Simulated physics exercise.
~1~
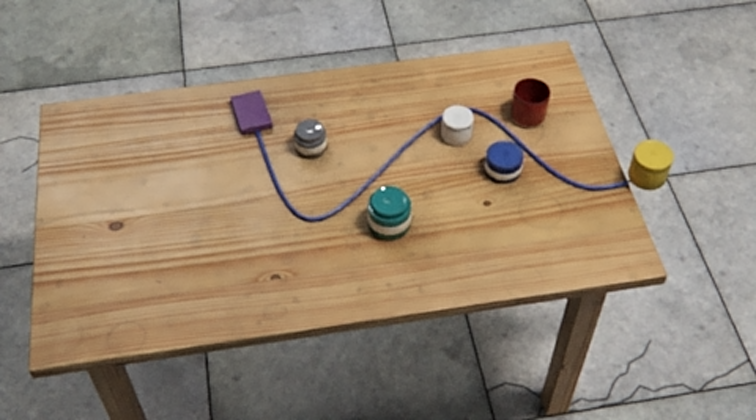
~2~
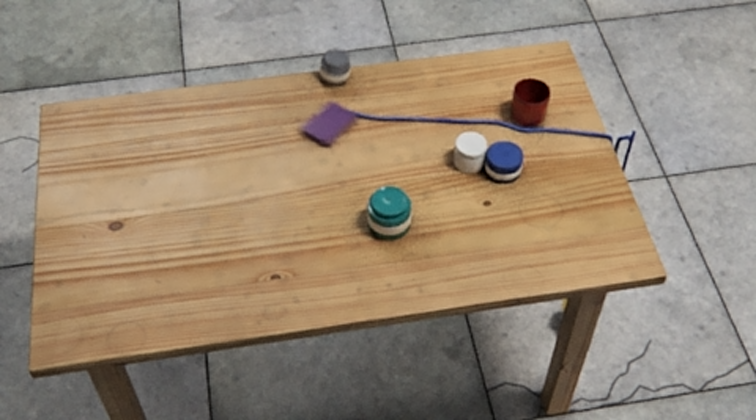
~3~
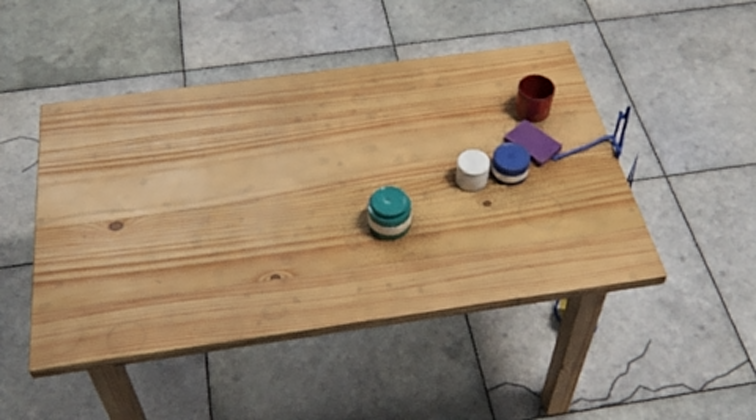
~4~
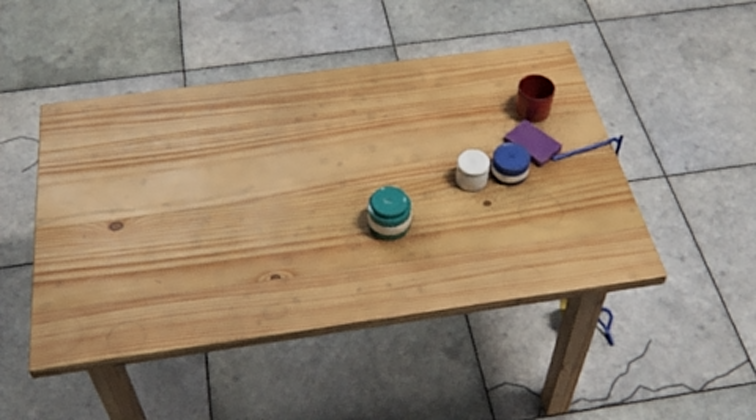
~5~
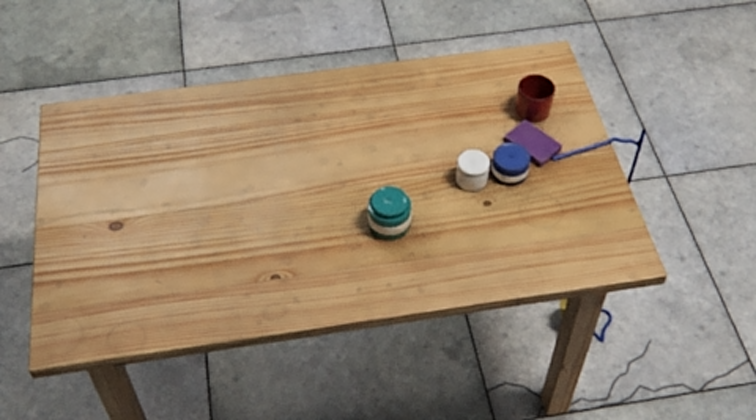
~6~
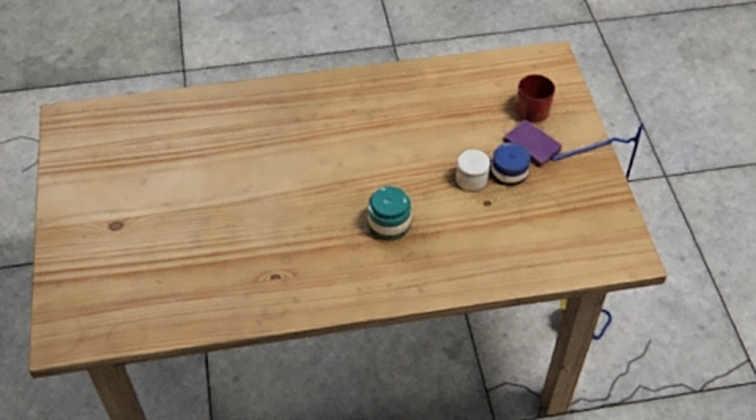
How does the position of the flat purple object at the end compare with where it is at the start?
It starts near the back of the table, left of the grey jar, and ends far to the right, close to the right edge between the red mug and the blue canister.
